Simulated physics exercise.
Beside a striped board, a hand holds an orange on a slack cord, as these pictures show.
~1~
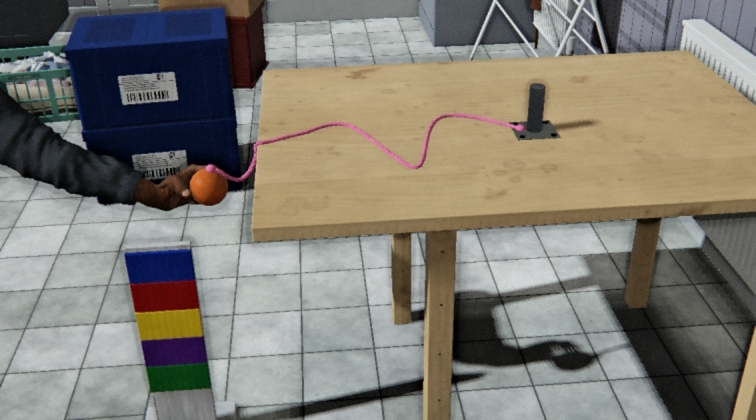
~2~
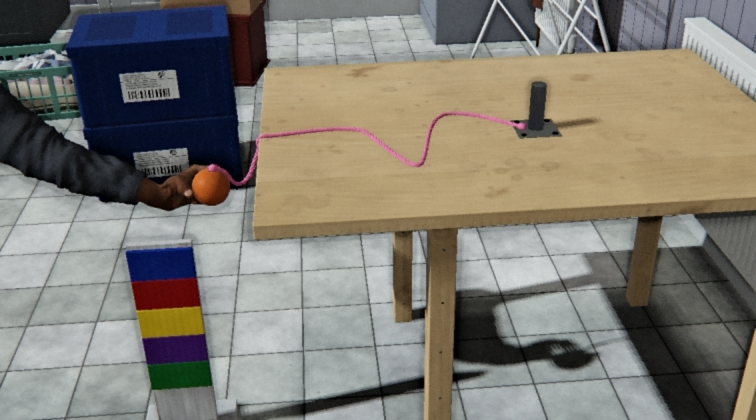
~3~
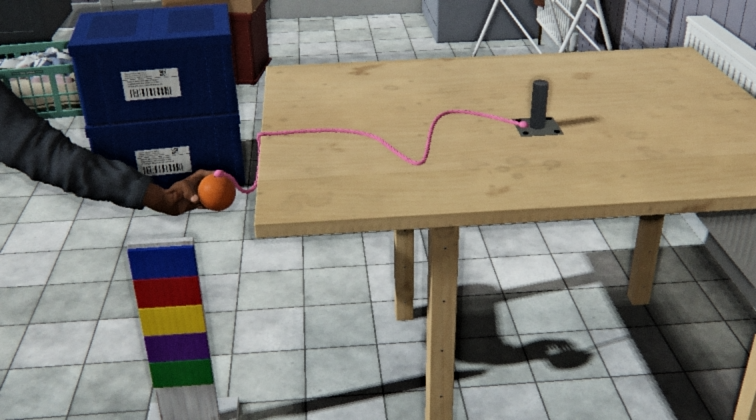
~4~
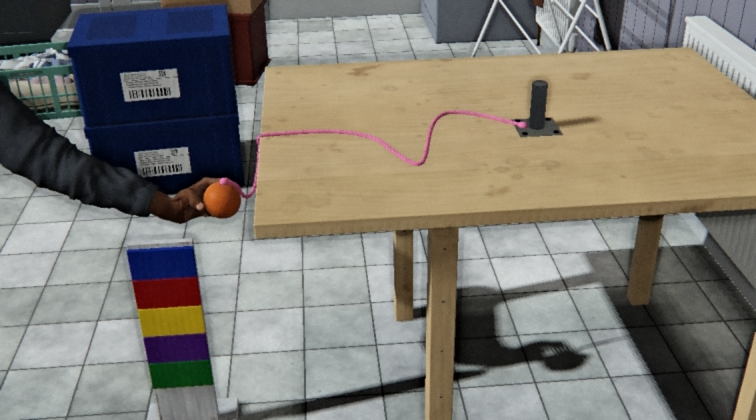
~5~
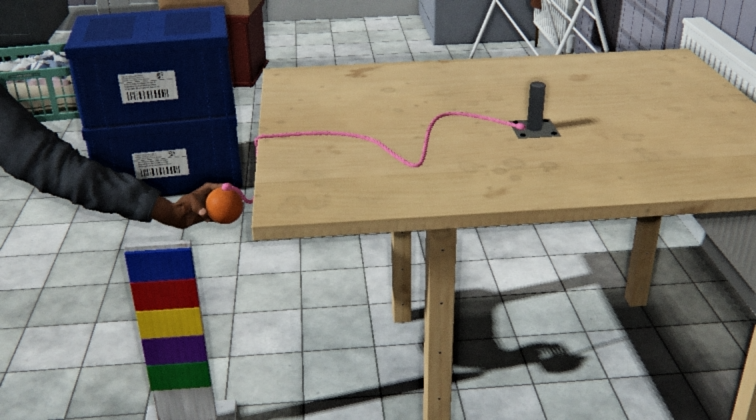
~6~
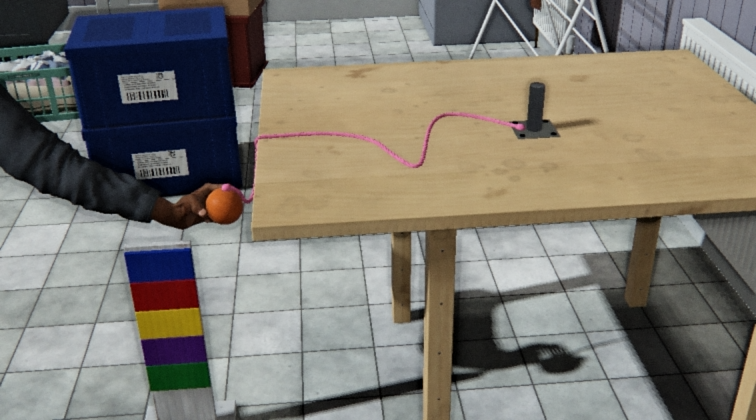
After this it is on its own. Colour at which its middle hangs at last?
The green one.
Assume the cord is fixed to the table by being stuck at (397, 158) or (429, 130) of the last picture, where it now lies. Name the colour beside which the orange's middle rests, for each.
For the first place it's red, and for the second purple.
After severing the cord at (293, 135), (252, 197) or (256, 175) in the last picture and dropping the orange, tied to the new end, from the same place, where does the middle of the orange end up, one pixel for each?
(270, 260), (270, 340), (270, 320).
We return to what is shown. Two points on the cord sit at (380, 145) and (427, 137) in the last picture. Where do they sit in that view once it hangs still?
At (257, 155) for the first, at (377, 138) for the second.
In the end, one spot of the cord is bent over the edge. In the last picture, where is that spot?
Go for the one at (383, 147).
Soon after, orange near (248, 368); level with green.
Then, orange near (297, 355); level with green.
Further on, orange near (268, 360); level with green.
At rest, orange near (280, 361); level with green. The green one.
